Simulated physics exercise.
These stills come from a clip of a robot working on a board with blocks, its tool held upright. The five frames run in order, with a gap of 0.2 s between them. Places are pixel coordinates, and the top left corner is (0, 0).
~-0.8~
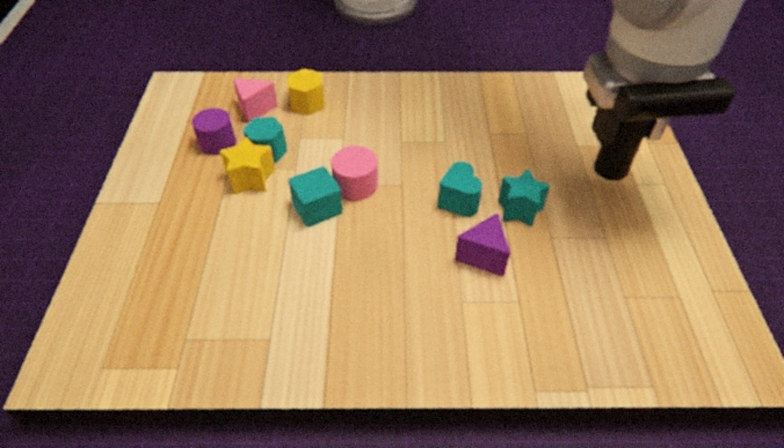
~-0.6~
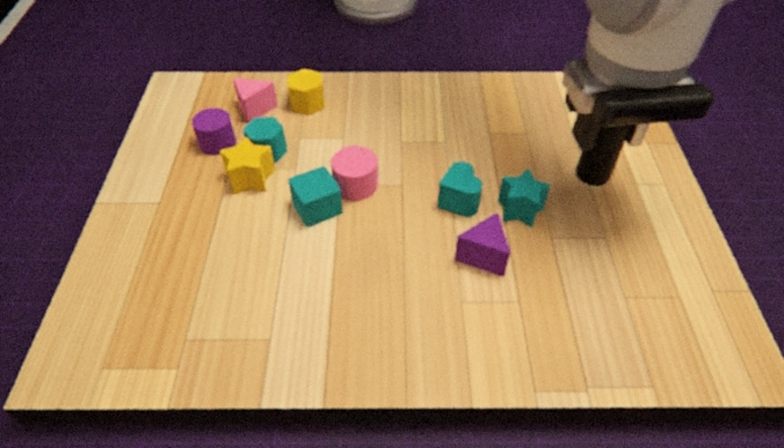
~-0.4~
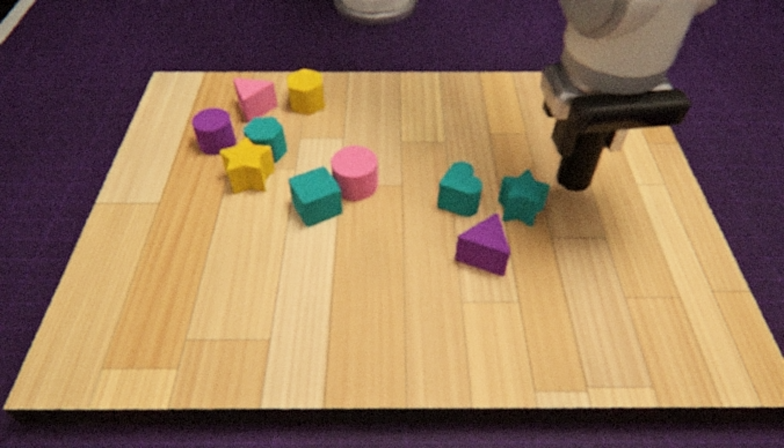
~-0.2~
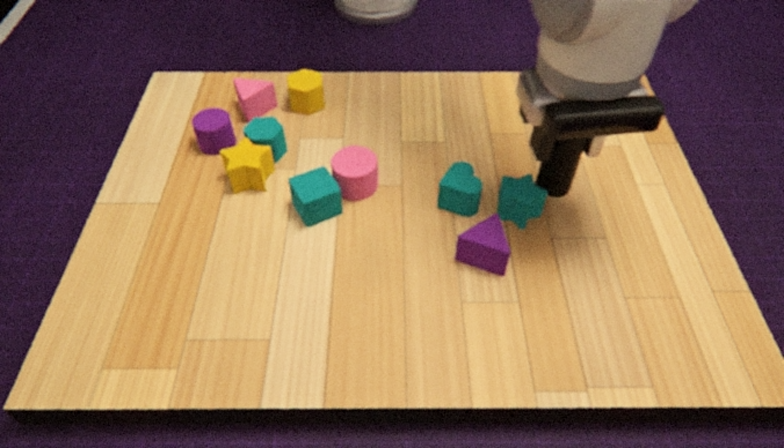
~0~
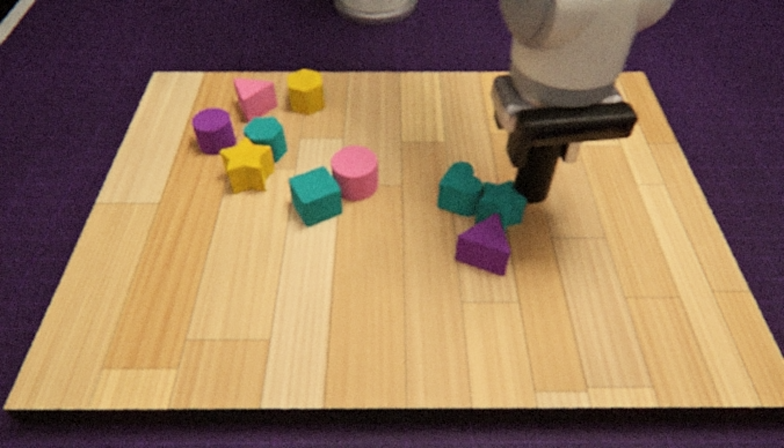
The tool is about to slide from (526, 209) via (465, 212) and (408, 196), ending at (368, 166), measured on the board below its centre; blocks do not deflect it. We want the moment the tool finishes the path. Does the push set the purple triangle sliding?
Final answer: Yes.
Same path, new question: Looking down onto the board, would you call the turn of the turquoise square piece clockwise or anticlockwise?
Verdict: Counterclockwise.
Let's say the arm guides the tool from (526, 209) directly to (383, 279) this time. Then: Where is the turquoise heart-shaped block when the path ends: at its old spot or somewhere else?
That one moves away.
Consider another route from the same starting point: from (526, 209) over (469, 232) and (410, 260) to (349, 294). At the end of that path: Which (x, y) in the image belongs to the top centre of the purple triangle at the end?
Final place: (462, 250).
The first path, step by step. One third of the way, tool (468, 195); turquoise heart-shaped block (427, 179), turned 90° clockwise; purple triangle (471, 240), turned 65° anticlockwise; turquoise star (444, 205), turned 20° anticlockwise.
Two thirds of the way, tool (408, 178); turquoise square piece (308, 184), turned 20° anticlockwise; pink circular block (332, 155); turquoise heart-shaped block (368, 167), turned 80° clockwise; purple triangle (470, 240), turned 70° anticlockwise; turquoise star (427, 207), turned 60° anticlockwise.
At the end, tool (368, 148); turquoise hexagon in place; turquoise square piece (306, 184), turned 25° anticlockwise; pink circular block (288, 148); turquoise heart-shaped block (331, 146), turned 40° clockwise; purple triangle (470, 240), turned 70° anticlockwise; turquoise star (427, 207), turned 60° anticlockwise.
